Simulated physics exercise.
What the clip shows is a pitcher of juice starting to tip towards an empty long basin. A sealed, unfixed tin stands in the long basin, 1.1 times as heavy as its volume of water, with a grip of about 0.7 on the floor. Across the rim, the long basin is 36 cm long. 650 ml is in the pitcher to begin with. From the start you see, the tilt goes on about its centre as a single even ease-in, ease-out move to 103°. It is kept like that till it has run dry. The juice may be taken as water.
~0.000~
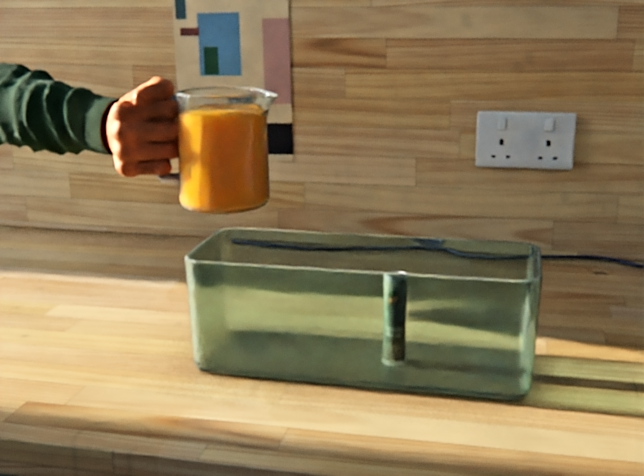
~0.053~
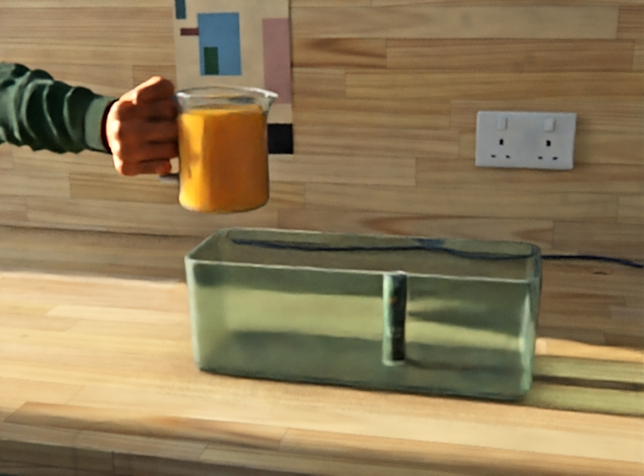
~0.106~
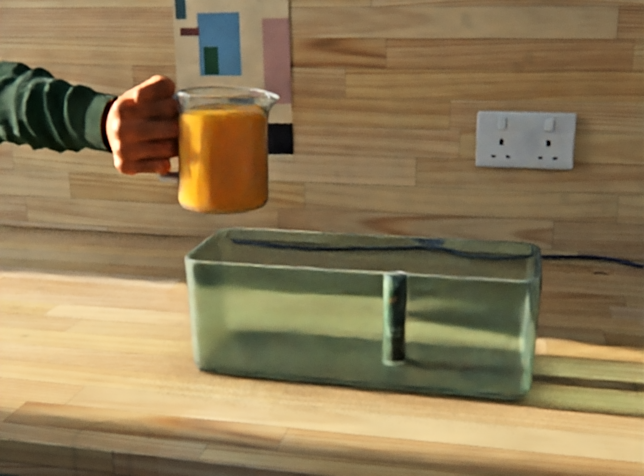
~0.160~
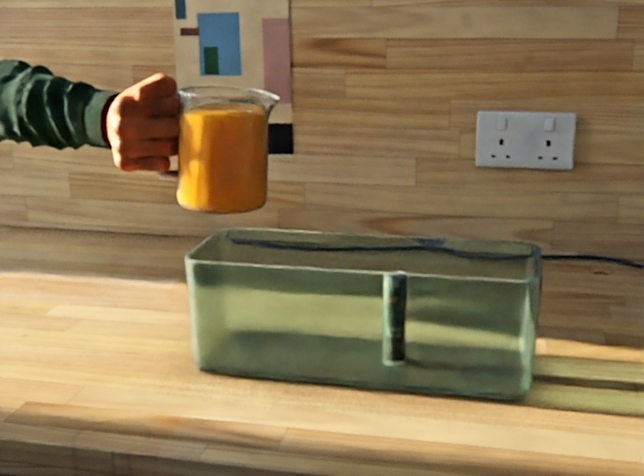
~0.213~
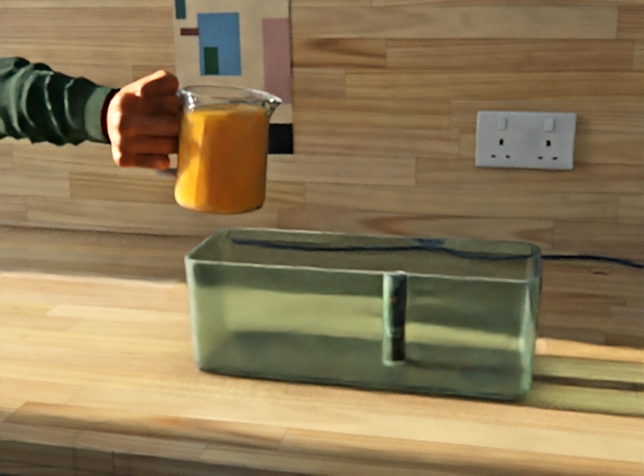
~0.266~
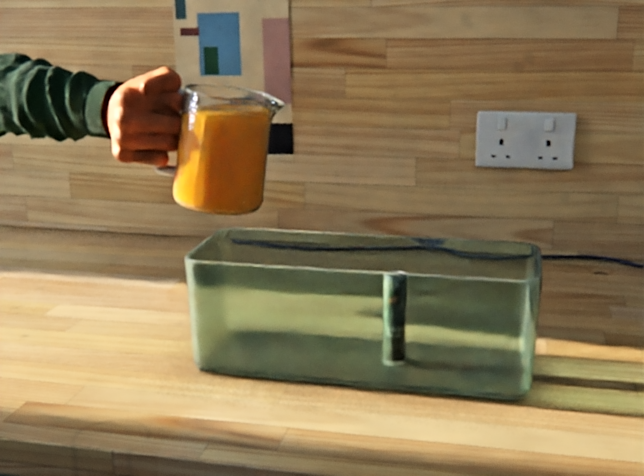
A hand in a green sleeve holding a glass pitcher of orange juice above a long basin, then tilting it slightly rightward.
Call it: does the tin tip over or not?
It does not.
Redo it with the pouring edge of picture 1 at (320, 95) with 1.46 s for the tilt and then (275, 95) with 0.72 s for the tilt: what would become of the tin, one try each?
Try 1: Tipped over; try 2: Still standing.
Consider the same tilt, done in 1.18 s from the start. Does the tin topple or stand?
Outcome - the tin remains standing.
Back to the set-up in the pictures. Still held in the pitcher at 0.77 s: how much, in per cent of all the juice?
Roughly 88 percent.
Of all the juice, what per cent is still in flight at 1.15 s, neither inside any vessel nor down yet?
14 per cent, roughly.
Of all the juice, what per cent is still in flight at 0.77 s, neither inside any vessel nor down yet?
Near 9 per cent at that moment.
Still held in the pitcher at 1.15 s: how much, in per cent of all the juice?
Roughly 42 per cent.
By 0.77 s the tilt is 56° and 88 per cent is still to pour; the tin stands where it began.
By 1.15 s the tilt is 92° and 42 per cent is still to pour; the tin stands where it began.
By 1.54 s the tilt is 103° and 6 per cent is still to pour; the tin stands where it began.
By 1.96 s the tilt is 103° and 0 per cent is still to pour; the tin stands where it began.
At rest the tin stands where it began.
